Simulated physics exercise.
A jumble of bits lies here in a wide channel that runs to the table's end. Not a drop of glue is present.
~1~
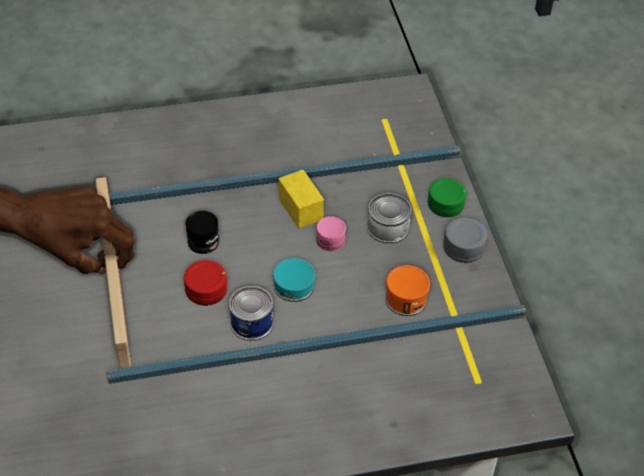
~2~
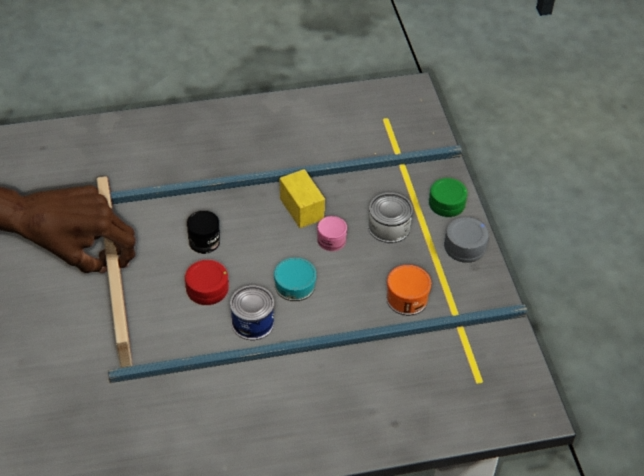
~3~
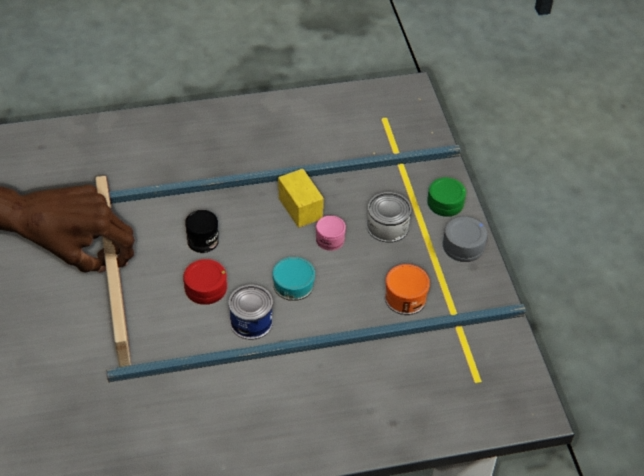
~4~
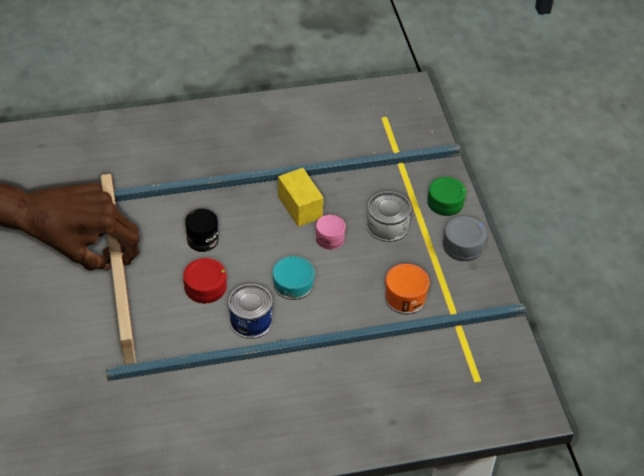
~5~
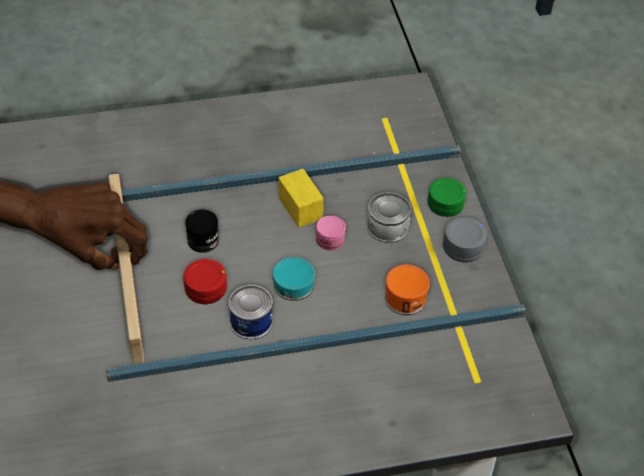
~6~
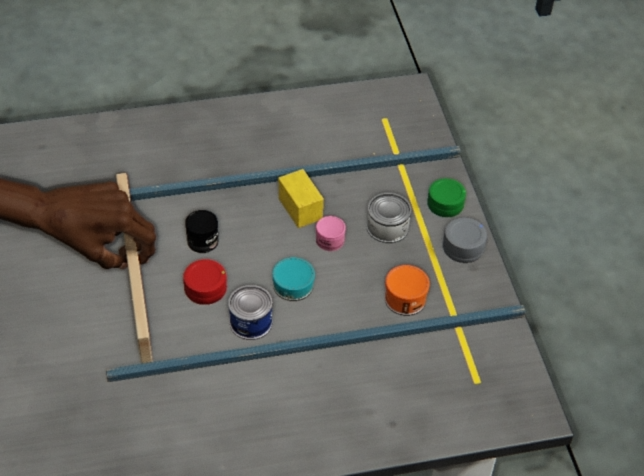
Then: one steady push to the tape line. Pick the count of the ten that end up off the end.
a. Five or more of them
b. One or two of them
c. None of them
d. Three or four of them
Option b: One or two of them.
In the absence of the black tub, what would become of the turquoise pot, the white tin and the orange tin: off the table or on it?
Turquoise pot: Still there; white tin: Still there; orange tin: Still there.
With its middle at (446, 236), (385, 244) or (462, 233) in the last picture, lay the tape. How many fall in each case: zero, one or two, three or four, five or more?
First five or over, then no fall at all, then more than four.
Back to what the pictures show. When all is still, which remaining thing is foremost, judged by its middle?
Foremost one: Grey lid.
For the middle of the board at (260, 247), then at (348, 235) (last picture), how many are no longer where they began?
Tally at point one: 4; at point two: 8.
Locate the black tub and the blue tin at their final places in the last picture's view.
Okay, so first (431, 196), and next (465, 275).
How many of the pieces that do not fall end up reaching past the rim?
It's 4.
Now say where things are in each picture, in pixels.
In the first picture, grey lid (465, 240); green lid (447, 198); white tin (389, 218); board (113, 270); tape (427, 239).
In the second picture, green lid (448, 197); blue tin (253, 313).
In the third picture, white tin (389, 217); orange tin (407, 290).
In the fourth picture, grey lid (465, 239); turquoise pot (293, 278).
In the fifth picture, green lid (447, 197); board (126, 266).
In the sixth picture, grey lid (465, 240); green lid (447, 198); white tin (389, 218); board (133, 265); tape (427, 238).
A little later, none off yet; grey lid at rest near (465, 240); green lid at rest near (447, 198); white tin at rest near (389, 218).
Next, none off yet; grey lid at rest near (465, 240); green lid at rest near (447, 198); white tin at rest near (392, 217).
When it is over, the number that fall off is one or two; down, green lid.
